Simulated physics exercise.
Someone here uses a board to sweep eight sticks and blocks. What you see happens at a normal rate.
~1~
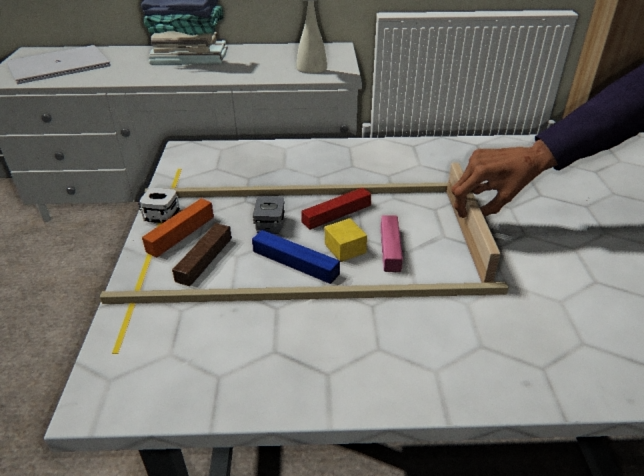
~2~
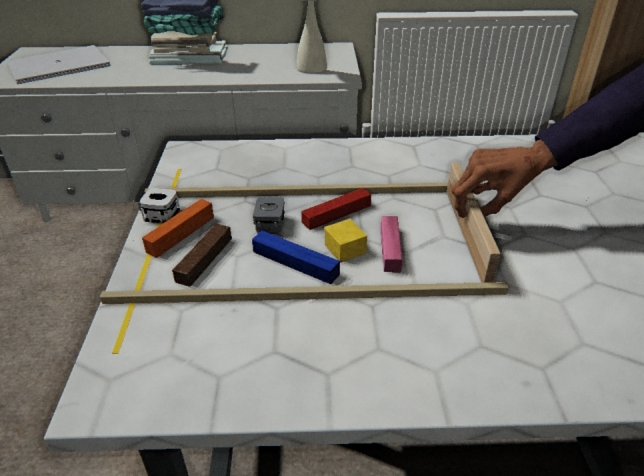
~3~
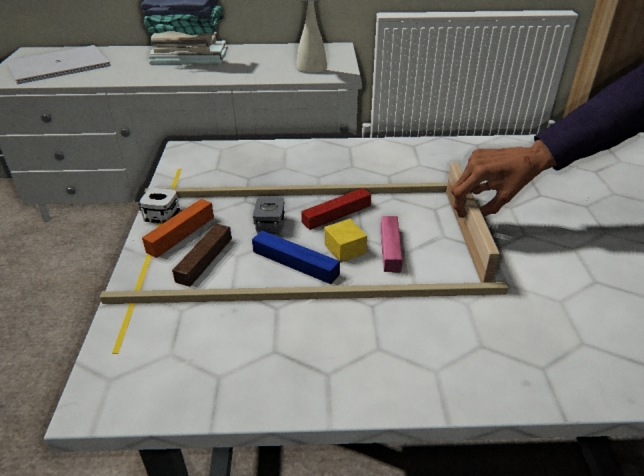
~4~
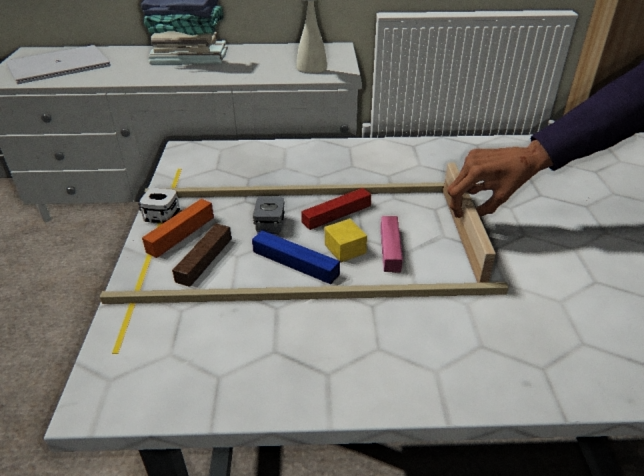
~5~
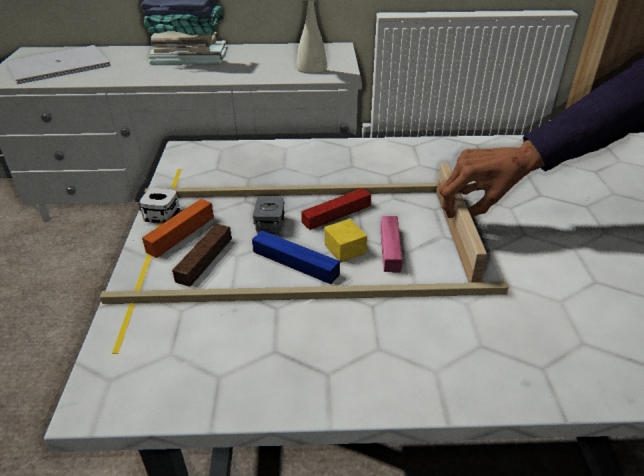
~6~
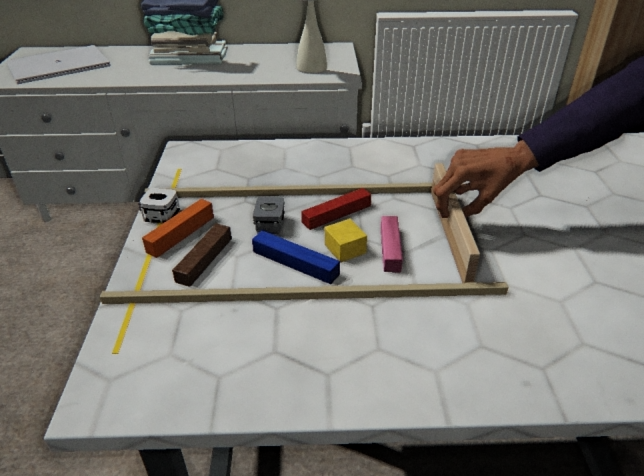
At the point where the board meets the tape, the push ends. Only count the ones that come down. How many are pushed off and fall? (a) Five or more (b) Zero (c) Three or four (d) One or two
The answer is a.
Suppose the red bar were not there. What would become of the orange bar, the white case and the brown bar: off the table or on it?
Result - orange bar: Gone; white case: Gone; brown bar: Gone.
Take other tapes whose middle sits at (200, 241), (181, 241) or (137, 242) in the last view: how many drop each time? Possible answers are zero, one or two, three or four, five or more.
In that order: Either three or four; three or four; five or more.
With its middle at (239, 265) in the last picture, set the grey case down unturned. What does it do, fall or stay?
Placed there, it goes off the edge.
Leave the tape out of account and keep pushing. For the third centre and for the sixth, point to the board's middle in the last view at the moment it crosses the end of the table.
In pixels, around (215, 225) followed by around (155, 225).
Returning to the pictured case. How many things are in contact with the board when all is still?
It's touching 1 at the end.
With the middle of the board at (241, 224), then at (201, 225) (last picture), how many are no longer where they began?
At that stage 8; at the next, 8.
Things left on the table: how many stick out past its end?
The count would be 0.
A little later, none off yet; white case at rest near (160, 206); orange bar at rest near (180, 227); brown bar at rest near (204, 254).
When it is over, the number that fall off is five or more; down, yellow block, red bar, blue stick, grey case, brown bar, orange bar and white case.
